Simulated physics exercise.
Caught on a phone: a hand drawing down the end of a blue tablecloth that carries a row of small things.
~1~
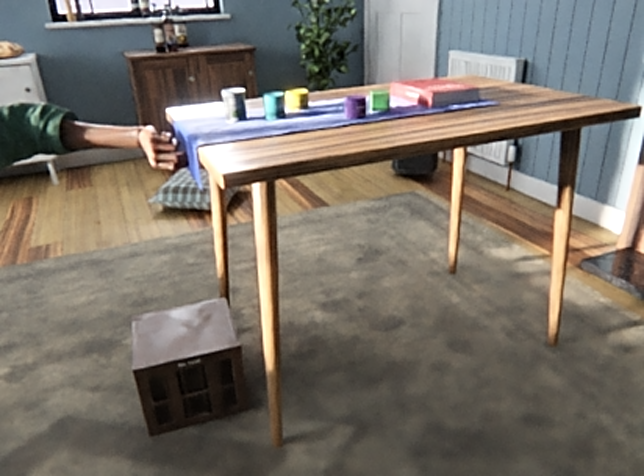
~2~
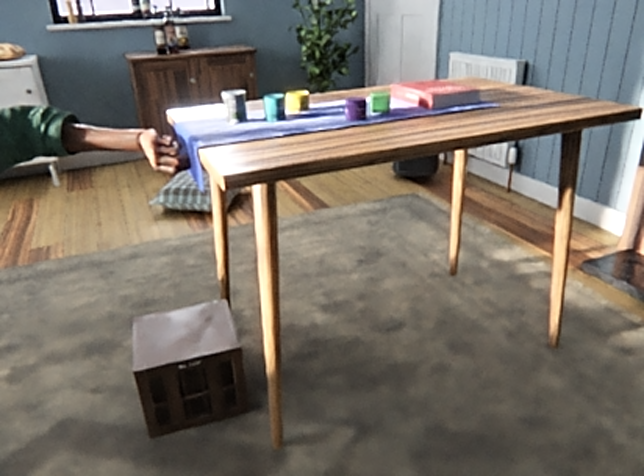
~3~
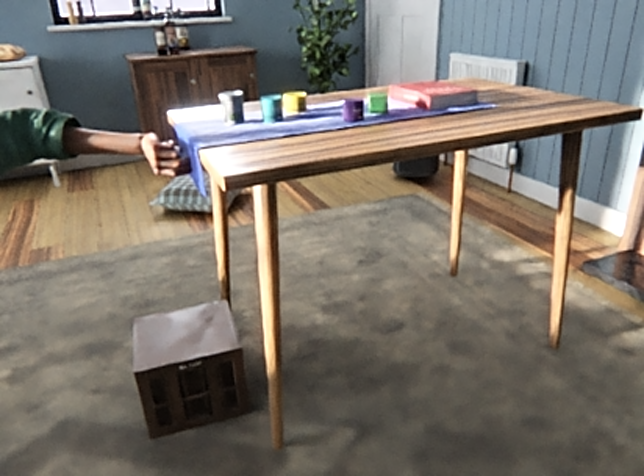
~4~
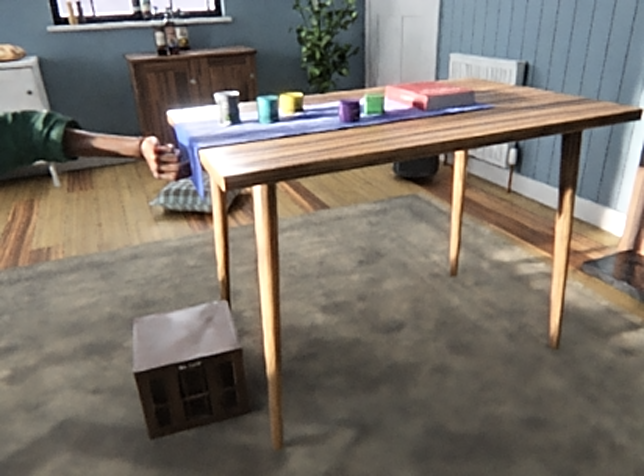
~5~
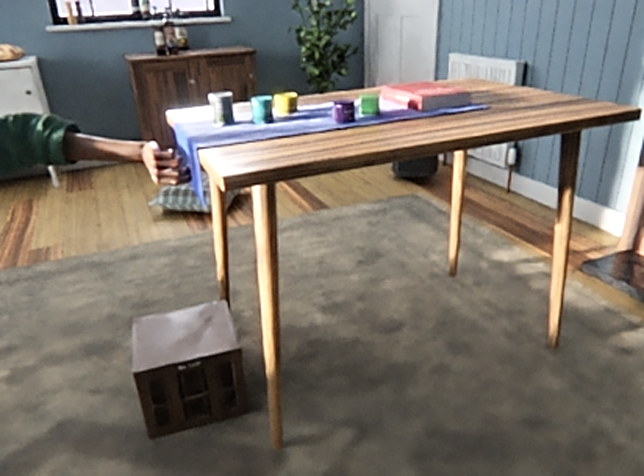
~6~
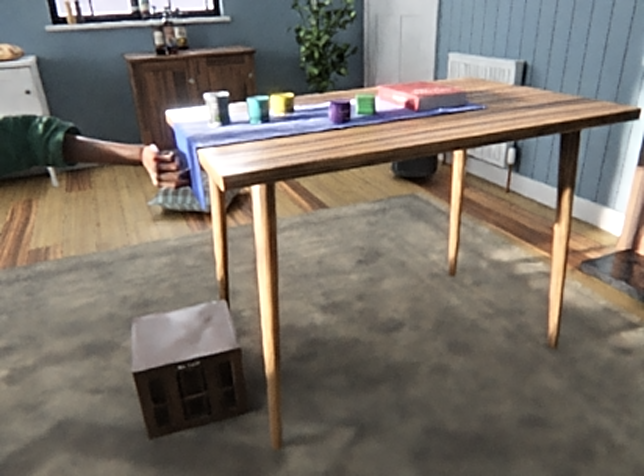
We see a hand at the left gripping the end of a blue cloth on a wooden table and drawing it slowly downward, while the small colourful pots and the green cube on it shift slightly left together.
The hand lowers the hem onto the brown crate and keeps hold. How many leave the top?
Over the edge go four.
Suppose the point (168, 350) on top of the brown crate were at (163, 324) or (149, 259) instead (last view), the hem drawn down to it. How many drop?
The count: 3 and 1.
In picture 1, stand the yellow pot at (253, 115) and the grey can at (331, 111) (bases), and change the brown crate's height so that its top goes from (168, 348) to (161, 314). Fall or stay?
The yellow pot is carried off, the grey can tumbles off.
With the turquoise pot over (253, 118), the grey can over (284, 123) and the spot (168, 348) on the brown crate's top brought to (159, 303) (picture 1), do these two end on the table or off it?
The turquoise pot comes down, the grey can tumbles off.
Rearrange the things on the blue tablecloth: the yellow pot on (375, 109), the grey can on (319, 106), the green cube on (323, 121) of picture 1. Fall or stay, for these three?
The yellow pot keeps its place on top; the grey can tumbles off; the green cube goes over.
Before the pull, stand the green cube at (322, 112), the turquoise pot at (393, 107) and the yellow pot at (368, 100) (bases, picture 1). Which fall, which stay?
The green cube drops off, the turquoise pot does not fall, the yellow pot survives.
Soon after, hem near (197, 229); grey can gone.
After that, hem near (203, 285); grey can and turquoise pot gone.
And then, hem on the crate; grey can, turquoise pot, yellow pot and purple pot gone.
In the end, hem on the crate; grey can, turquoise pot, yellow pot and purple pot gone. The table loses four.
